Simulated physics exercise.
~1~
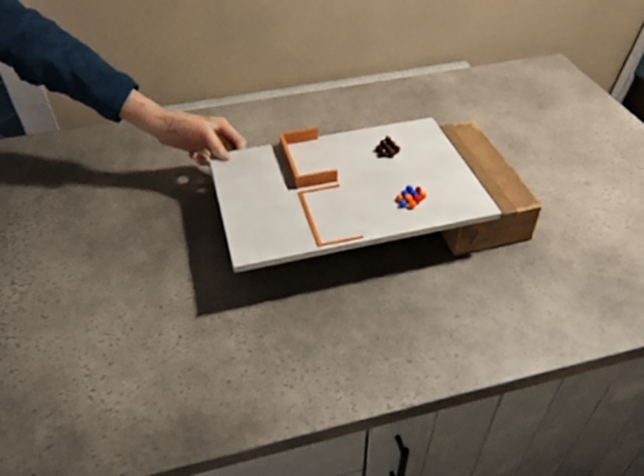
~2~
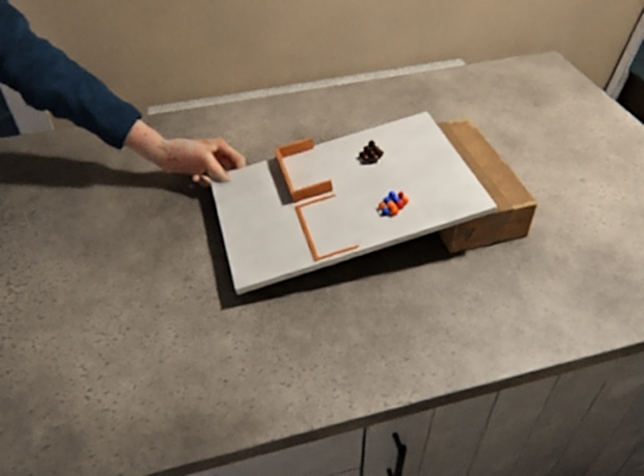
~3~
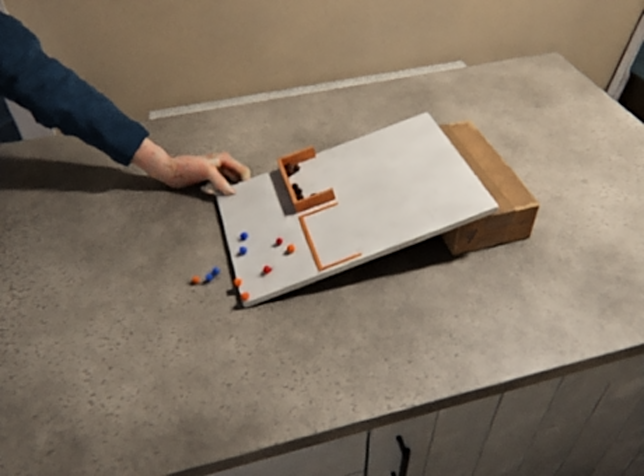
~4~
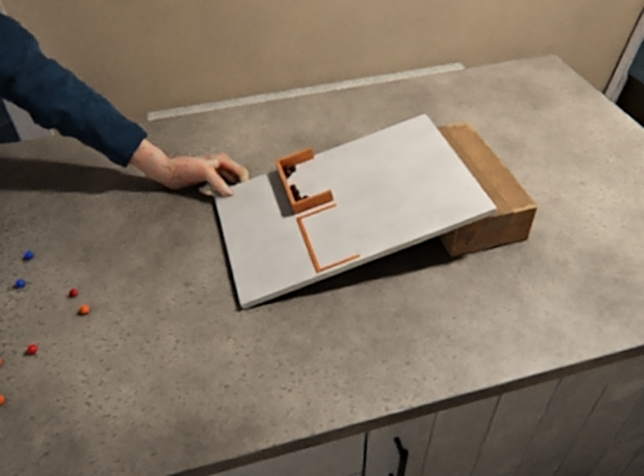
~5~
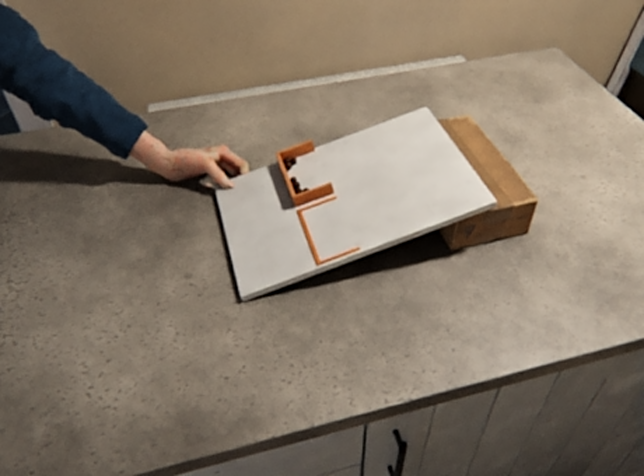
A hand in a dark blue sleeve, at the upper left, holds the left end of a white board above a speckled grey counter, seen from above at a slight angle. The board's right end rests on a brown wooden block; dark pieces lie towards the back and red, blue and orange ones nearer the front, each group uphill of an orange bracket. The hand lowers the held end, and both groups start sliding down to the left. The colourful pieces get past the low front bracket, scatter off the board and travel across the counter until out of view. The dark pieces end gathered inside the taller back bracket, while the hand stays at the lowered end.
